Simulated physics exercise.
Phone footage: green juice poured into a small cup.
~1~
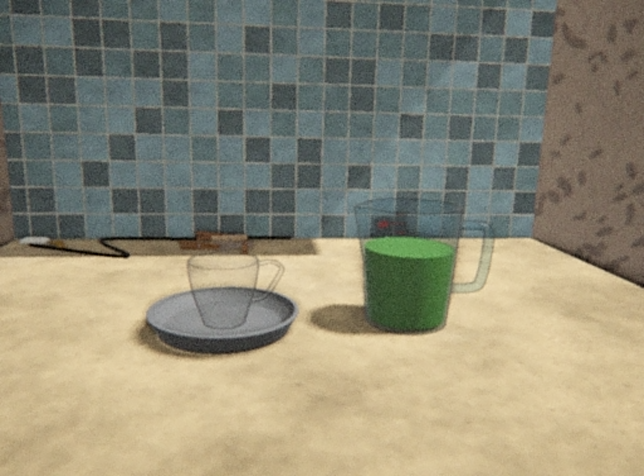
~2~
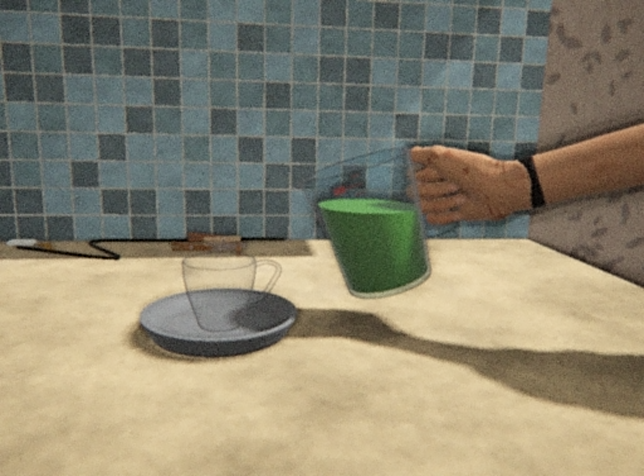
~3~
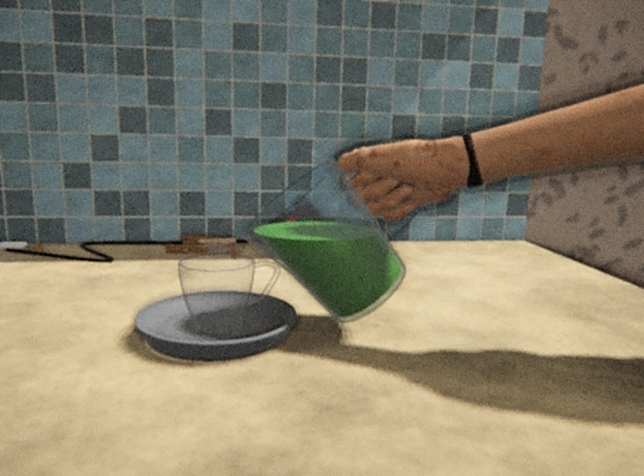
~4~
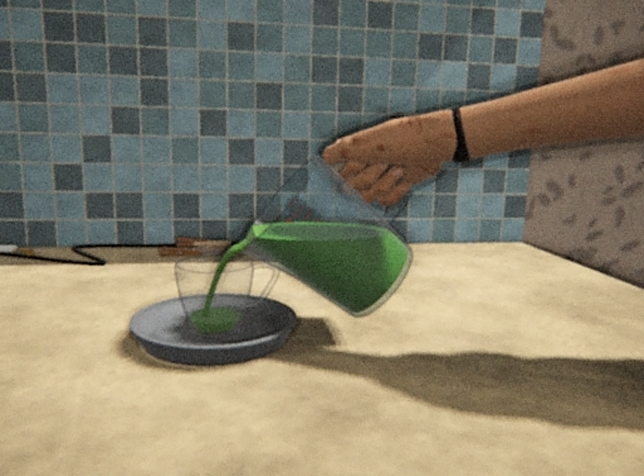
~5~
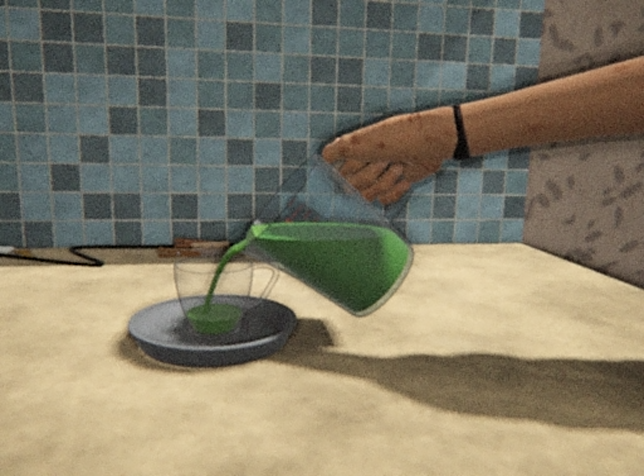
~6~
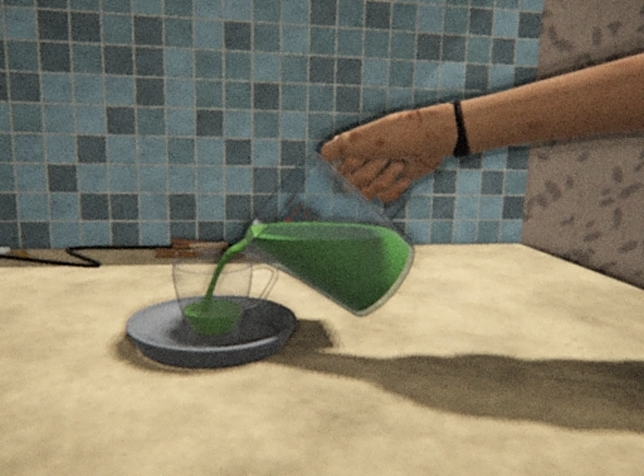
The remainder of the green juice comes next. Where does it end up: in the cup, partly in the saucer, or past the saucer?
The cup will not manage, and neither will the saucer.
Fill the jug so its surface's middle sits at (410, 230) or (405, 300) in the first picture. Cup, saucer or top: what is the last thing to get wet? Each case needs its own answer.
In that order: Floods the top, the cup holds it.
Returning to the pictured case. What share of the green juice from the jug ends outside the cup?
It works out at some 65 per cent.
Next, the cup is full to the brim; the saucer is wet, with room to spare.
After that, the cup is full to the brim; the saucer is full and running over.
Finally, the cup is full to the brim; the saucer is full and running over.
